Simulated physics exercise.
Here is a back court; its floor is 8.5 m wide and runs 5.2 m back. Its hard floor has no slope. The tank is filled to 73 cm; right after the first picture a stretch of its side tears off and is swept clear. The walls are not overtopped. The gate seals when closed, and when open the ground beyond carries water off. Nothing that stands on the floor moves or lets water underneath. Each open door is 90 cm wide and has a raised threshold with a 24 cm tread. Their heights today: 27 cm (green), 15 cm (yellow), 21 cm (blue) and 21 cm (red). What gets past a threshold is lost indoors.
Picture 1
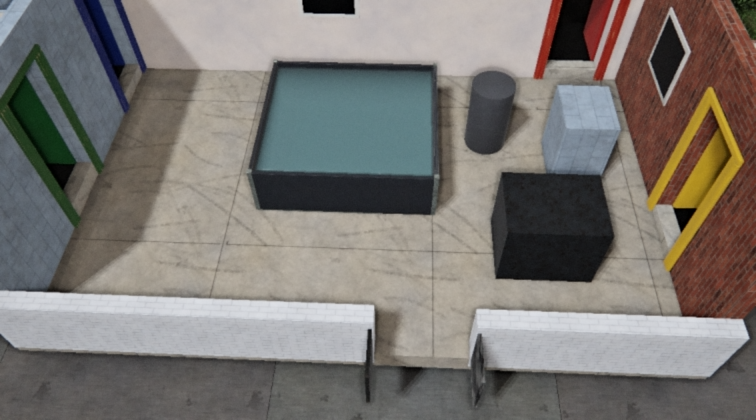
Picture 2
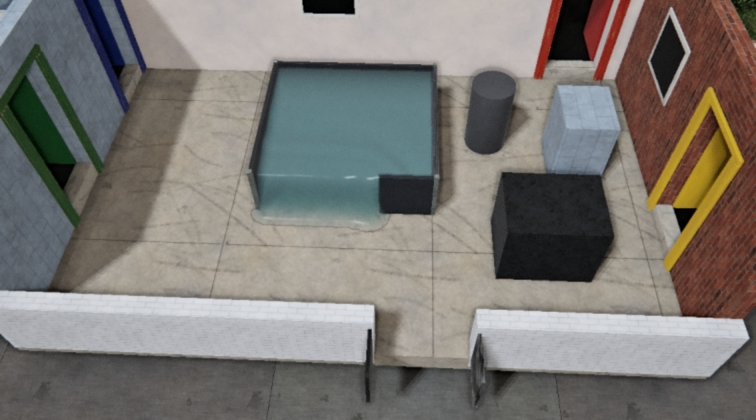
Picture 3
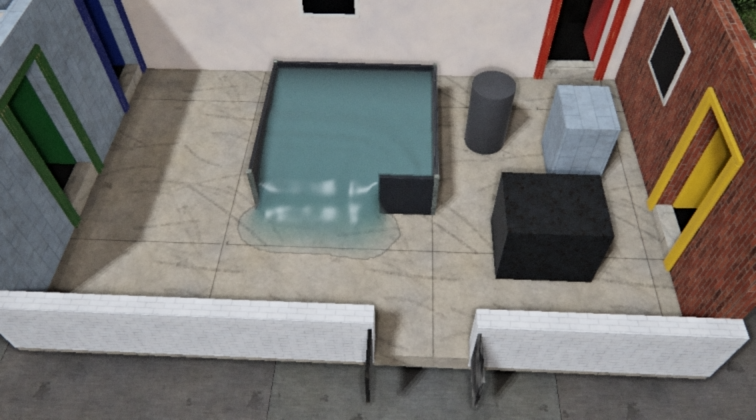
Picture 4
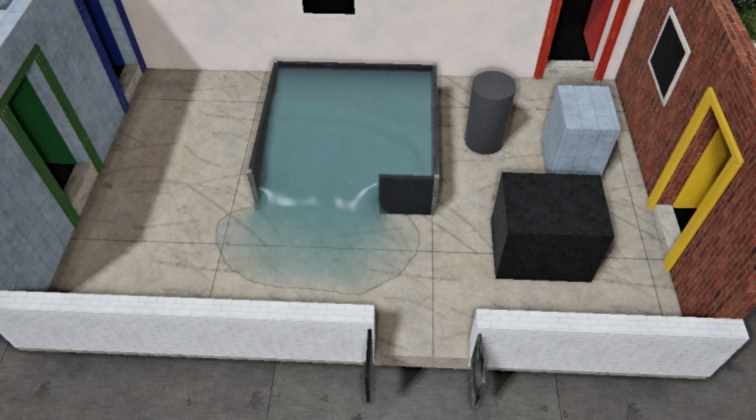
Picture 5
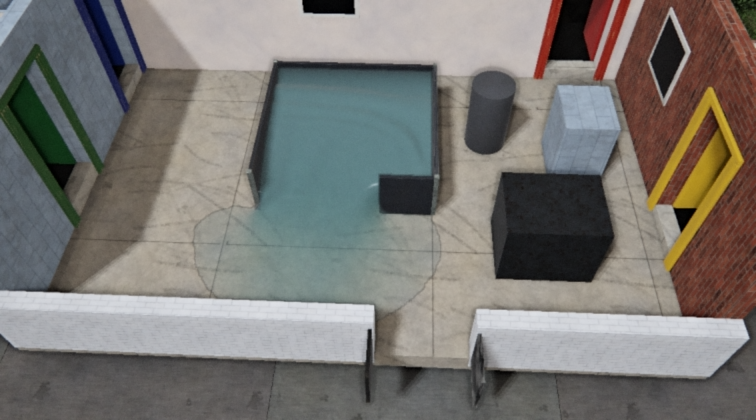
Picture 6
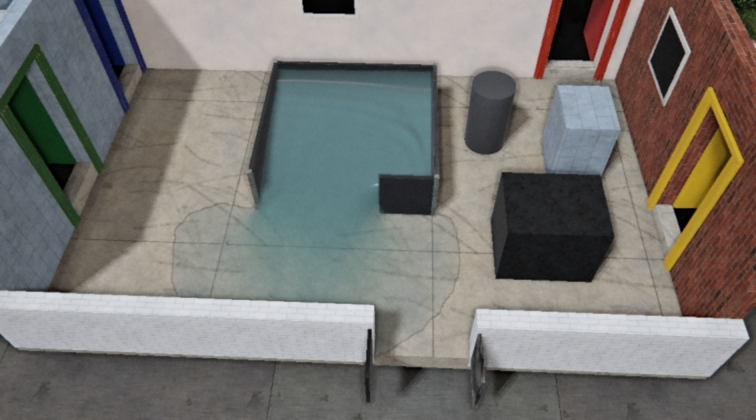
At first, still teal water fills a dark-walled tank in a walled courtyard with coloured doorways. Then most of the tank's front side is gone, and water pours through the gap onto the pale floor, spreading forward and sideways in a widening, thinning sheet while the cylinder and boxes stay still.
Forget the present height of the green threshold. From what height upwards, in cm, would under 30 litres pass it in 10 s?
It would have to be roughly 11 cm high.
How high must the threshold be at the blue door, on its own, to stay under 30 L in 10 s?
Roughly 15 cm at blue.
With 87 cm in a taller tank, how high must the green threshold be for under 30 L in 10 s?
Some 14.0 cm.
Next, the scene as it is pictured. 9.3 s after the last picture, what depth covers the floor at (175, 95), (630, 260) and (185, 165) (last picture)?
About 14, 6 and 9 cm.
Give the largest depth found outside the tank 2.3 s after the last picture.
Up to some 46 cm.
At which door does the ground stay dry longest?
The red one.
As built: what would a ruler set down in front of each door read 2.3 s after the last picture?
In cm: Green 16, yellow 0, blue 1, red 0.
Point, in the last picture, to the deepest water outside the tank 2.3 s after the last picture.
Near (34, 323).
Then, 0.7 s after the last picture water covers 25 % of the floor, deepest (52 cm) near (279, 333); it has not reached the green door.
Then, 2.3 s after the last picture water covers 45 % of the floor, deepest (46 cm) near (34, 323); 16 cm at the green door, 0 litres in over its 27 cm threshold.
Then, 9.3 s after the last picture water covers 95 % of the floor, deepest (20 cm) near (631, 144); 7 cm at the green door, 0 litres in over its 27 cm threshold.
At the green door as built, the water peaked near 19 cm, 2.9 s after the last picture.
Run again over the same 10 s with other heights there, 42 litres in over 10 cm, 23 litres over 12 cm. The limit of 30 litres is kept from about 11 cm up.
